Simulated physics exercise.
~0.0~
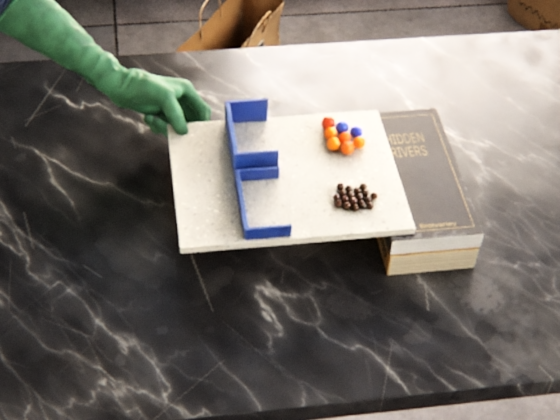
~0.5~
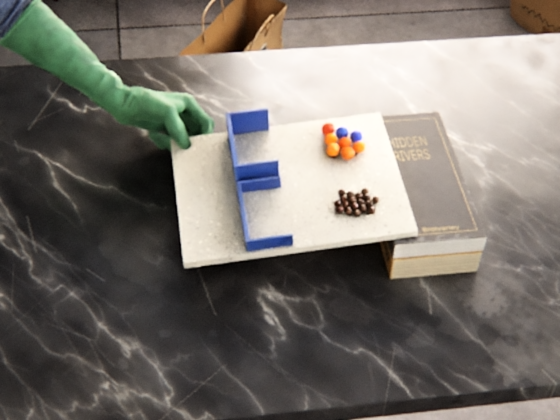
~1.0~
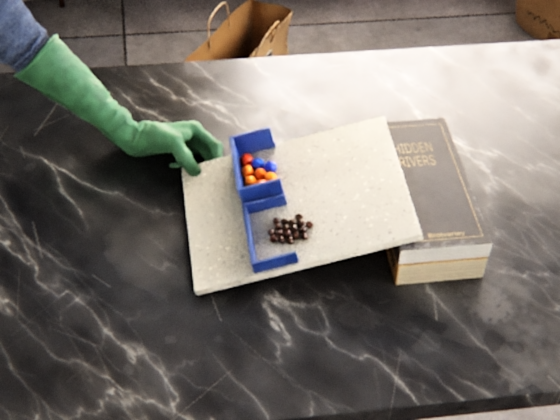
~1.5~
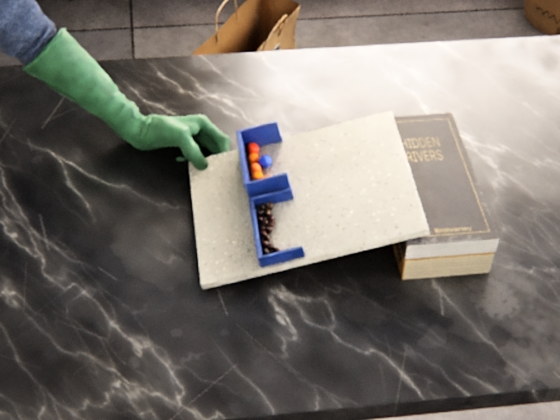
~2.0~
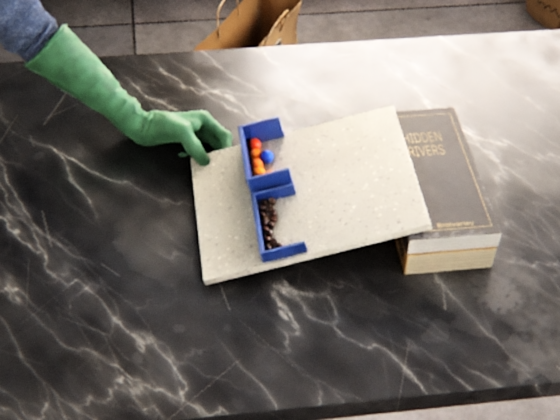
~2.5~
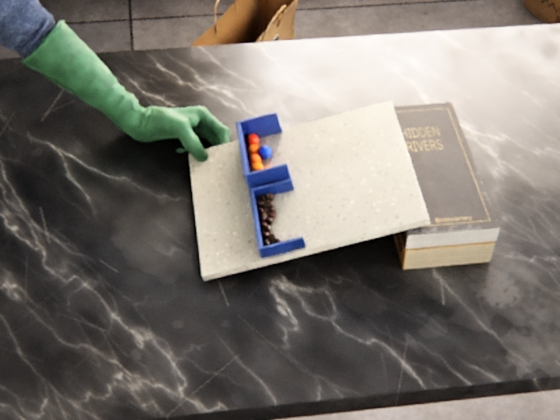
Green-gloved hand lowering one end of a speckled board, colourful balls and dark beads sliding left and gathering against blue barriers.
